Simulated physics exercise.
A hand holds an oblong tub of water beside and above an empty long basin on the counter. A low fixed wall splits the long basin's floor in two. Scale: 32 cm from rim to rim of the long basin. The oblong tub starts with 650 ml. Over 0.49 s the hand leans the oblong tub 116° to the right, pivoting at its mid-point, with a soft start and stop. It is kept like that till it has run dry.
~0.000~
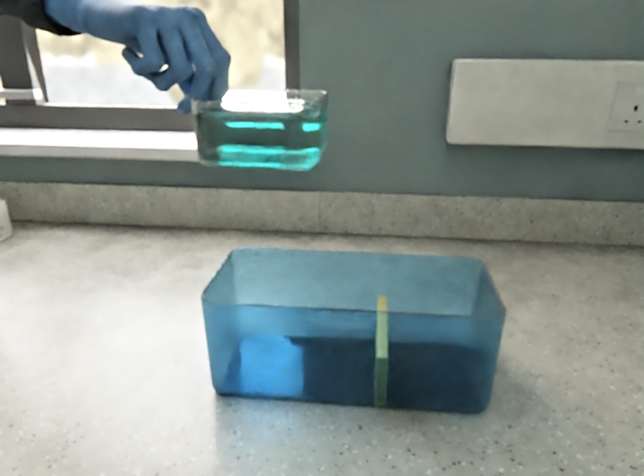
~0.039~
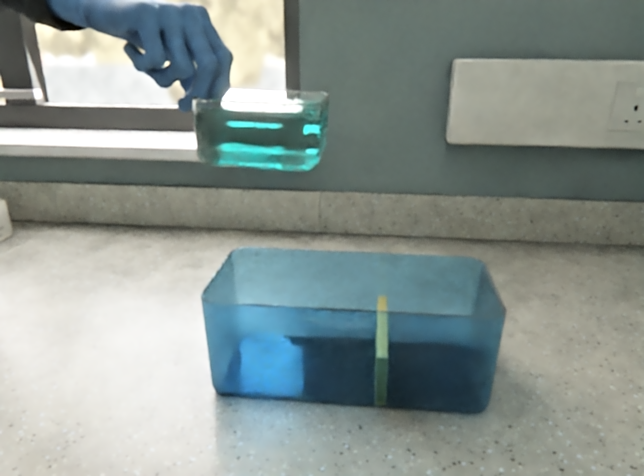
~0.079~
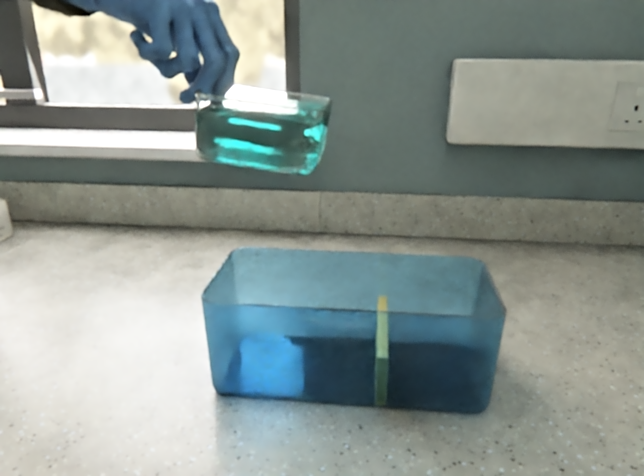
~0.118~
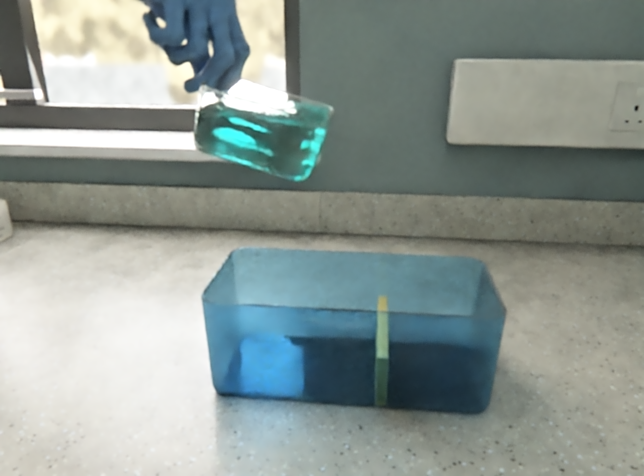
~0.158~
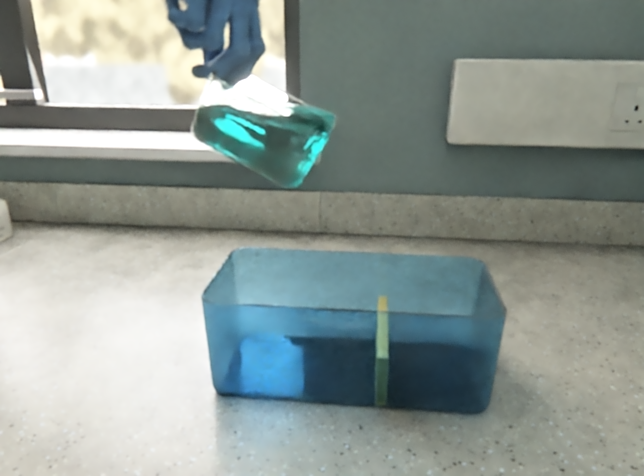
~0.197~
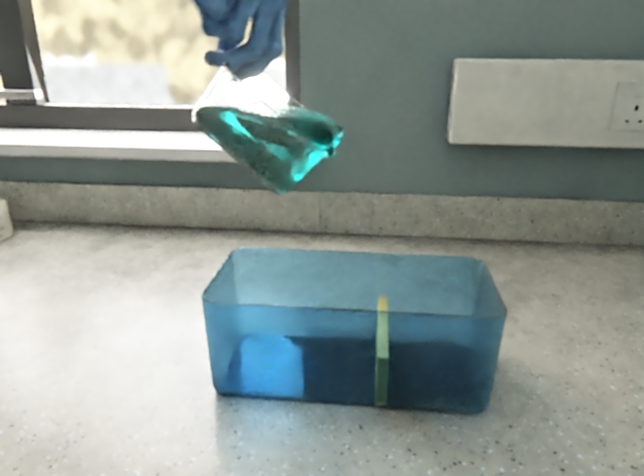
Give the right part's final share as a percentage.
Roughly 26 per cent is past the wall.
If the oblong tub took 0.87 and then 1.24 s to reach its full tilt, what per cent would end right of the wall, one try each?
First 55, then 60 per cent.
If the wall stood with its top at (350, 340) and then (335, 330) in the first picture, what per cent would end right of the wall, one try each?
First 60, then 80 per cent.
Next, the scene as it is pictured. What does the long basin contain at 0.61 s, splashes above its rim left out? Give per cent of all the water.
Some 92 per cent.
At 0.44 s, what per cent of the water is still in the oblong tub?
Near 9 in a hundred.
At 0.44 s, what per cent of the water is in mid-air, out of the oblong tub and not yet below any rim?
About 52 per cent.
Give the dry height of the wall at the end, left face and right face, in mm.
Left about 46 mm, right about 52 mm.
After 0.44 s the tilt is 112° and 9 per cent is still to pour, 23 is left of the wall and 17 right of it.
After 0.61 s the tilt is 116° and 0 per cent is still to pour, 67 is left of the wall and 25 right of it.
After 0.79 s the tilt is 116° and 0 per cent is still to pour, 65 is left of the wall and 24 right of it.
After 0.99 s the tilt is 116° and 0 per cent is still to pour, 69 is left of the wall and 26 right of it.
In the end 69 per cent lies left of the wall, 26 right of it and 5 outside.
